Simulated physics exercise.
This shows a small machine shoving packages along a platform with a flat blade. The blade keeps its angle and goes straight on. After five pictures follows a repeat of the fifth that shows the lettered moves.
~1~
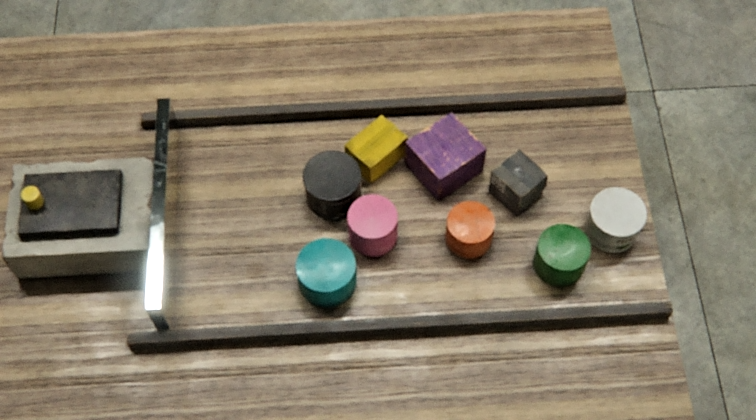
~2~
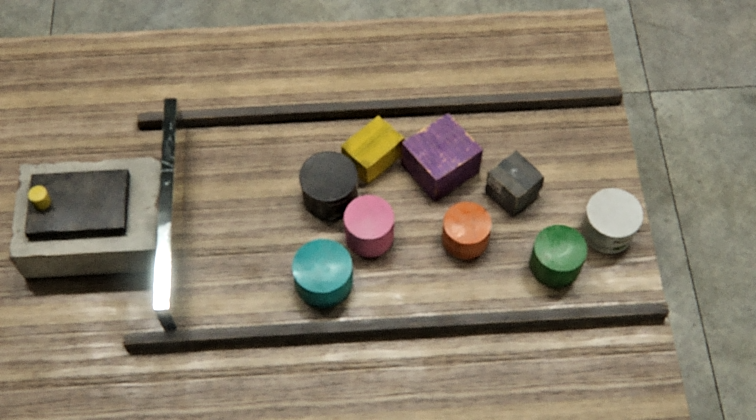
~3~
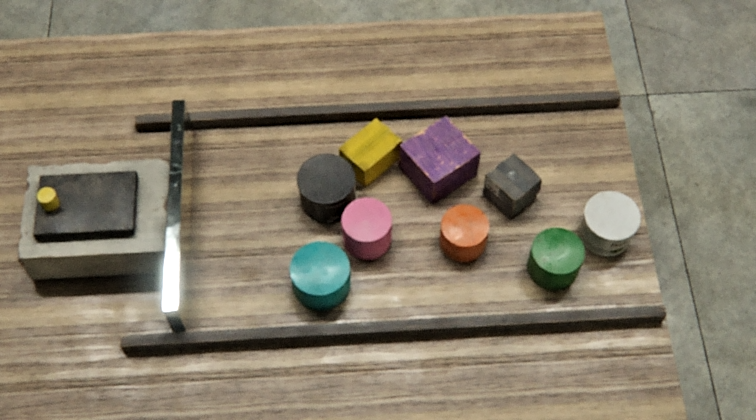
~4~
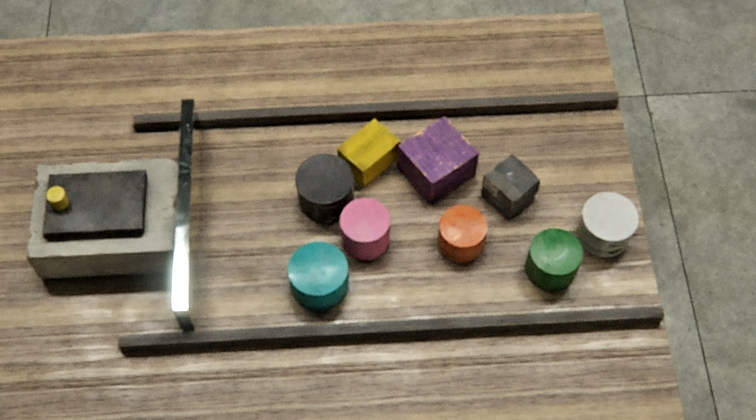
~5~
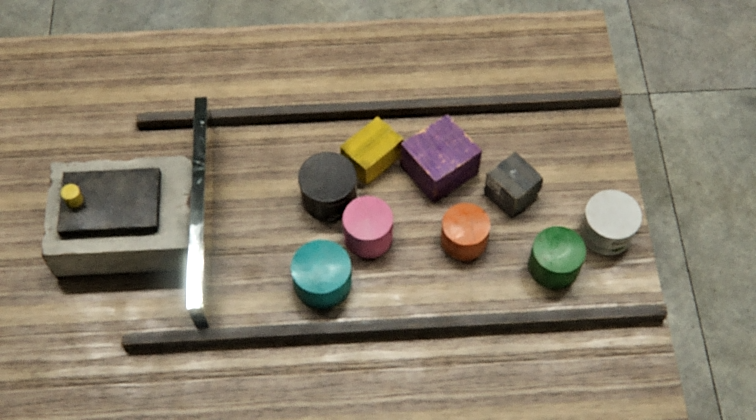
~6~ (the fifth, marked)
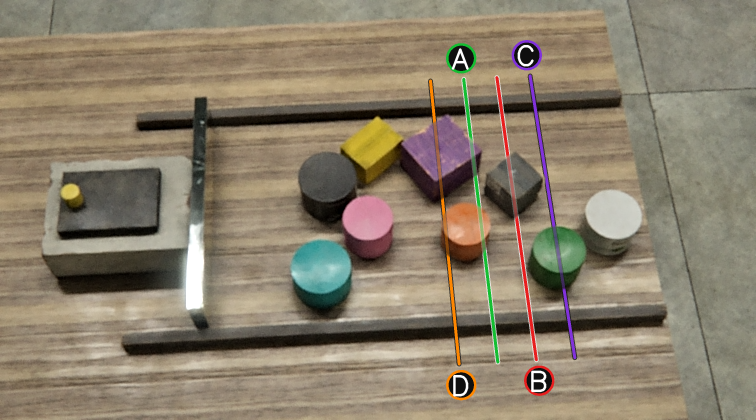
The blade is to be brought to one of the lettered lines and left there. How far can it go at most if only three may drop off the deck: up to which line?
At C, and not beyond.
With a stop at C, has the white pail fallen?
By then, yes.
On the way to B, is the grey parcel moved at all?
Yes.
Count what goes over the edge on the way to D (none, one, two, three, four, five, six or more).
By then, none.
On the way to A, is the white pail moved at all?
By then, no.
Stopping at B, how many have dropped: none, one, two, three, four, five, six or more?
By then, none.
On the copy, A at (479, 210); B at (515, 208); C at (551, 206); D at (444, 212).
On C. First, robot (246, 194); turquoise canister (367, 276); yellow parcel (384, 145).
Then, robot (374, 187); green canister (571, 263); grey parcel (553, 192).
Finally, robot (474, 182); white pail over the edge; grey parcel over the edge; two fallen.
By contrast, A is within the limit but short; B is within the limit but short; D is within the limit but short.
